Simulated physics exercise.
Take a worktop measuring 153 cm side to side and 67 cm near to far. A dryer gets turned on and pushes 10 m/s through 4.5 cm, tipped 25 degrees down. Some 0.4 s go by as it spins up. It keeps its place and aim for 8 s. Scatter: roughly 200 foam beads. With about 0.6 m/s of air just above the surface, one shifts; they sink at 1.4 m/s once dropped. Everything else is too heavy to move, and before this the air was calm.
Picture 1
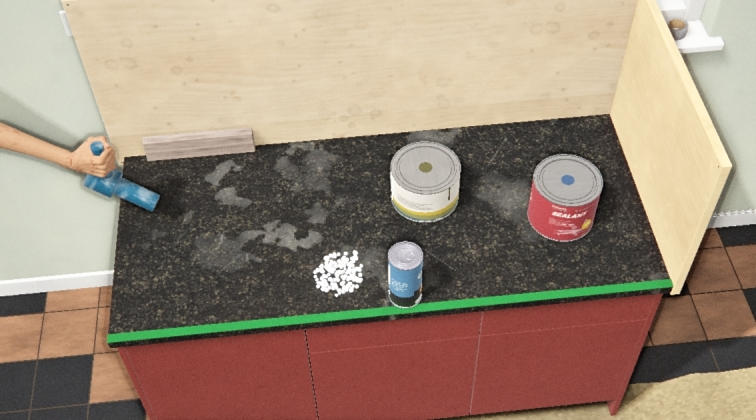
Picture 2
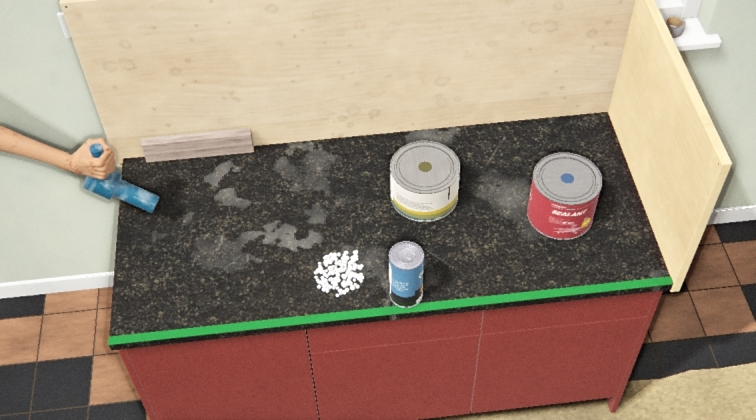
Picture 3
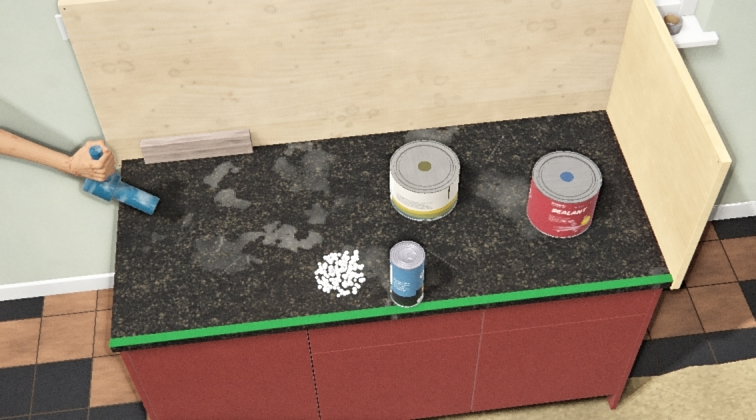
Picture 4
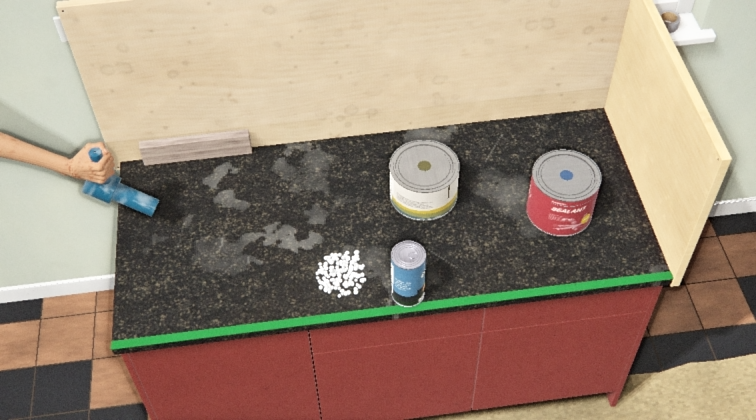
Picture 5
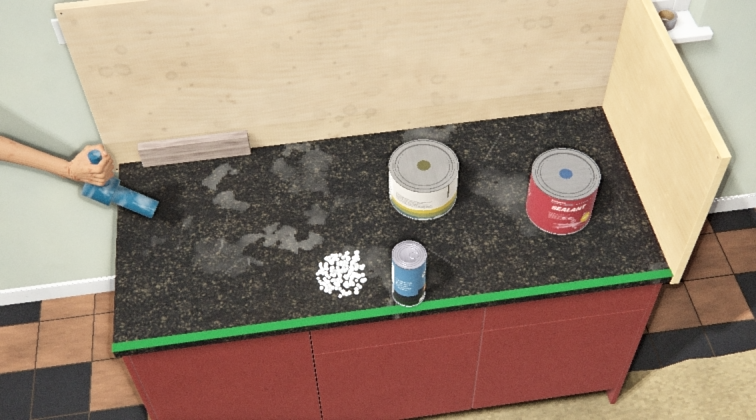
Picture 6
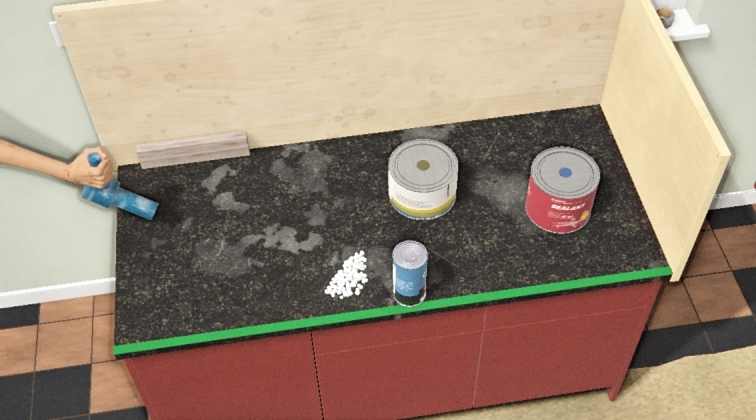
To begin with, a hand at the left holds a blue dryer over a dark speckled worktop, where a loose patch of white beads lies still beside a small blue tin and two larger tins. Then the patch shifts slightly right, bunching into a narrower, slanted cluster near the small tin.
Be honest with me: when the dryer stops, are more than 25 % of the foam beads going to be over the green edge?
Yes, they are.
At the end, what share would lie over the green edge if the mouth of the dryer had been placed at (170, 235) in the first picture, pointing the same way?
Then the share would be close to 70 percent.
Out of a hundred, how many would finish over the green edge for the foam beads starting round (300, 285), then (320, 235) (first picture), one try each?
Taking the two spots in order, I'd say around 100 percent and then 25 percent.
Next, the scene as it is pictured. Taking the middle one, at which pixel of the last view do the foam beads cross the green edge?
(391, 315).
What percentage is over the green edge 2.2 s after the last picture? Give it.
Roughly 100 per cent.
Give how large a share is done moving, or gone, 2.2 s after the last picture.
Estimated share: Near 100 %.
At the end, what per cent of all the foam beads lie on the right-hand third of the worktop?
I'd estimate around 0 per cent.
Then, 1.2 s after the last picture, 0 % are on the move or not yet settled, 100 % are over the green edge.
Then, 2.2 s after the last picture, 0 % are on the move or not yet settled, 100 % are over the green edge.
Then, 4.0 s after the last picture, 0 % are on the move or not yet settled, 100 % are over the green edge.
Then, 7.6 s after the last picture, at the end, 100 % are over the green edge.
